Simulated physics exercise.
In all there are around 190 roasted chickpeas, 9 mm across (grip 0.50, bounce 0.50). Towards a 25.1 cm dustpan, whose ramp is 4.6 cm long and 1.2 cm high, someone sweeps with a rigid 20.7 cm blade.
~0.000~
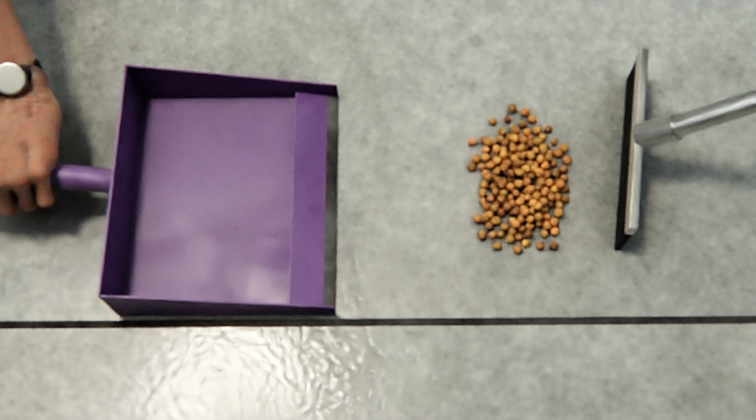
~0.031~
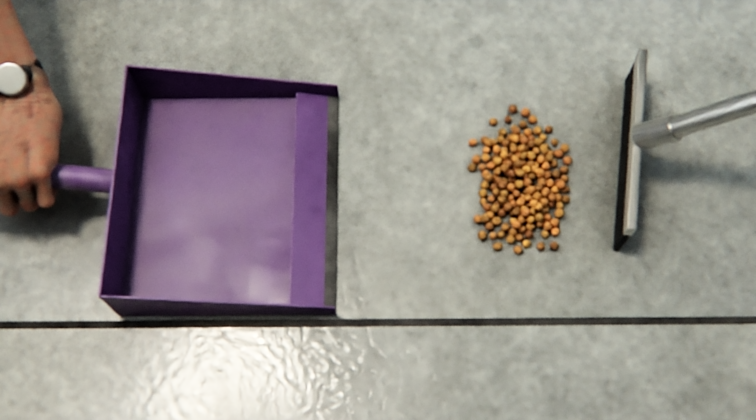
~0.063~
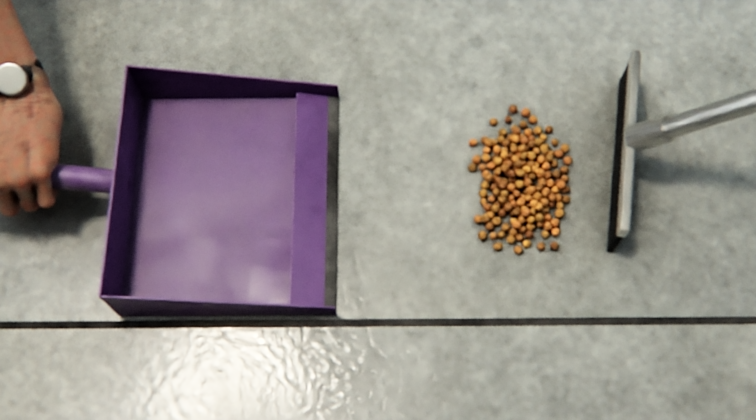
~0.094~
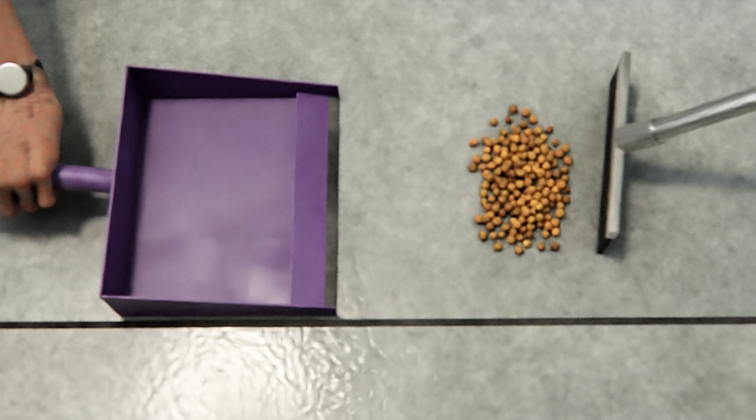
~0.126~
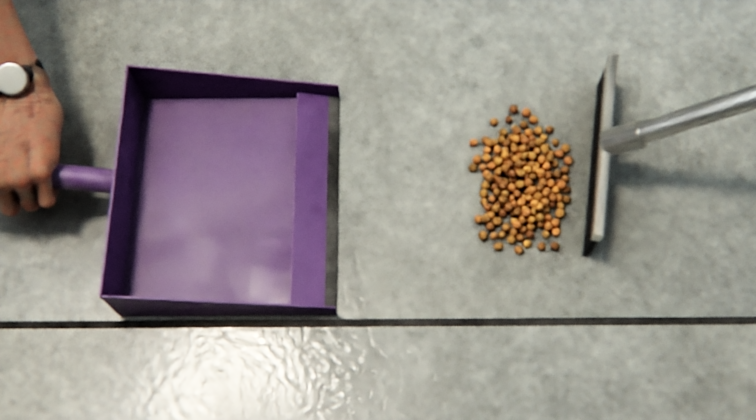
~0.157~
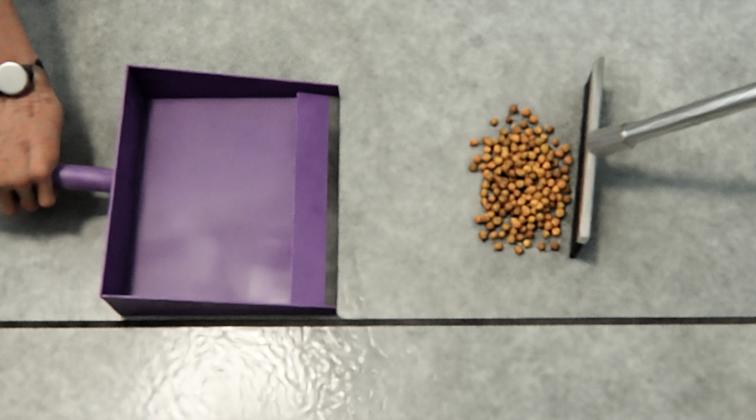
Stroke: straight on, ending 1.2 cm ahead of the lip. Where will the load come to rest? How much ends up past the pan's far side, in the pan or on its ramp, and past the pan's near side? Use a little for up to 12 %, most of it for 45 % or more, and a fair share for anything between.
Far side - a little; pan - a fair share; near side - a little.
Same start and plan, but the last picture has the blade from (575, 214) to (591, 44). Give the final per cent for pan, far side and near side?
You'd see pan at 30, far at 20 and near at 0.
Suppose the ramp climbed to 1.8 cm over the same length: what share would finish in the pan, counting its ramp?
30 %.
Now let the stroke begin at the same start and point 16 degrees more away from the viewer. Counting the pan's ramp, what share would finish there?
That gives near 40 in a hundred.
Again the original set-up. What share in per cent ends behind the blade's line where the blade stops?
I'd say close to 5 per cent.
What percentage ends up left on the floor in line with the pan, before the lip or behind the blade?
Around 60 in a hundred.
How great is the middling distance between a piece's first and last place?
Around 20 centimetres.
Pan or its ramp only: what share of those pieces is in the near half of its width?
Around 70 percent.
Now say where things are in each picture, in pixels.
Blade from (631, 229) to (642, 57), moved 0.0 cm, 0 of the pieces shifted so far; middle of the pieces at (519, 183); pan at (215, 201), in the first frame.
Blade from (629, 230) to (640, 58), moved 0.2 cm, 0 of the pieces shifted so far; middle of the pieces at (519, 184), in the second frame.
Blade from (622, 231) to (634, 59), moved 0.9 cm, 0 of the pieces shifted so far; middle of the pieces at (520, 184), in the third frame.
Blade from (612, 233) to (624, 61), moved 2.1 cm, 0 of the pieces shifted so far; middle of the pieces at (520, 184), in the fourth frame.
Blade from (597, 235) to (611, 63), moved 3.6 cm, 0 of the pieces shifted so far; middle of the pieces at (520, 184), in the fifth frame.
Blade from (583, 238) to (598, 65), moved 5.0 cm, 0 of the pieces shifted so far; middle of the pieces at (520, 184); pan at (217, 201). Its pace works out near 0.47 m/s, heading 10 degrees towards the viewer's side, in the sixth frame.
After 0.40 s, middle of the blade 15 cm from the lip; 0 % over the lip, far side 0 %, near side 0 %.
After 0.57 s, middle of the blade 7 cm from the lip; 0 % over the lip, far side 5 %, near side 0 %.
Then, at 0.86 s, middle of the blade 3 cm from the lip; 35 % over the lip, far side 5 %, near side 0 %.
By 1.2 s all is still; far side 5 %, pan 35 %, near side 0 %, in front of the lip or behind the blade 60 %.
